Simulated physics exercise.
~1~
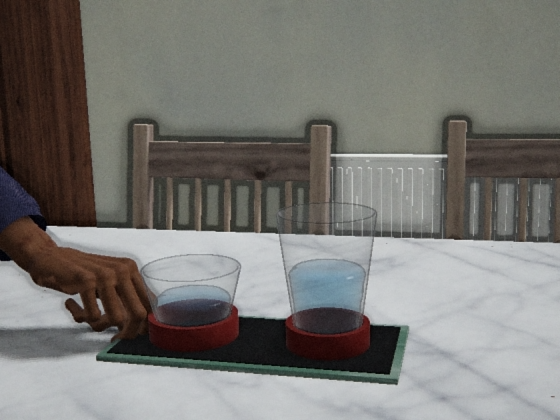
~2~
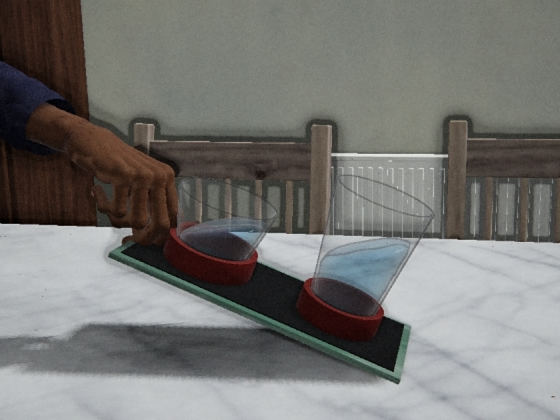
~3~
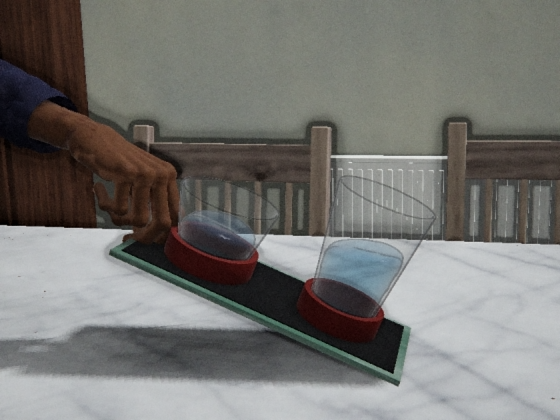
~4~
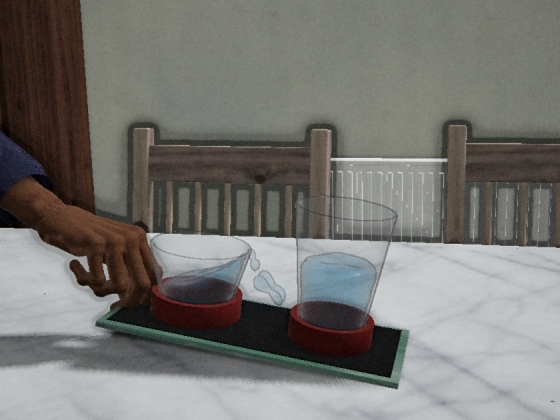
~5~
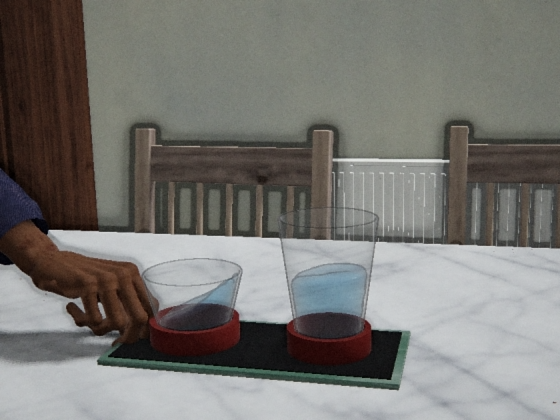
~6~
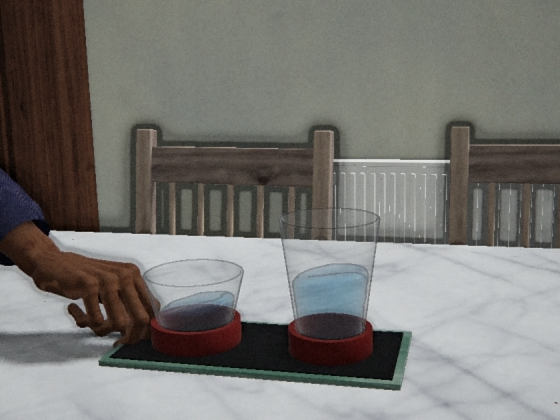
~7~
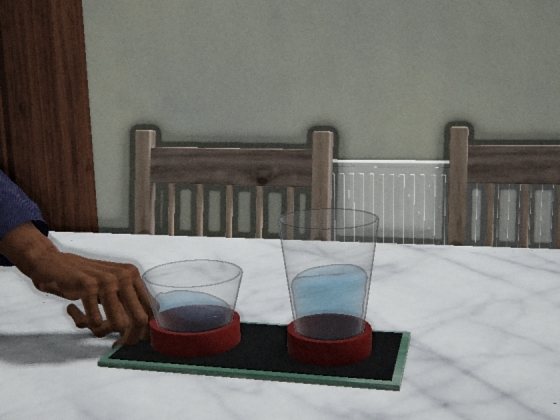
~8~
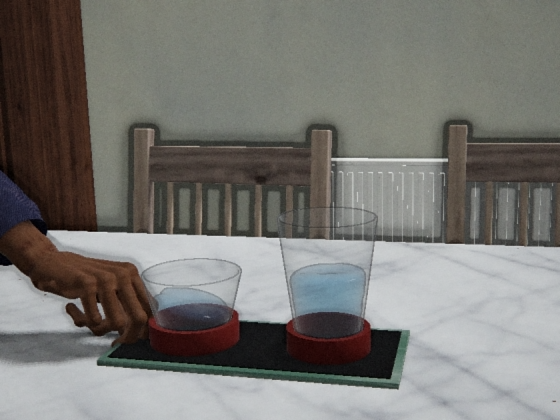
At the start, a hand rests at the left end of a dark tray with a green edge on a marble table, where a wide cup and a taller tumbler of water sit in red holders. The hand lifts the left edge, tipping the tray steeply down to the right, and the water slants inside both vessels. It then lowers the tray, and a splash of water flies out between the two, beside the wide cup. Back flat, the water sloshes briefly in both. Finally it settles, with both vessels upright in their holders and the hand still beside the cup.
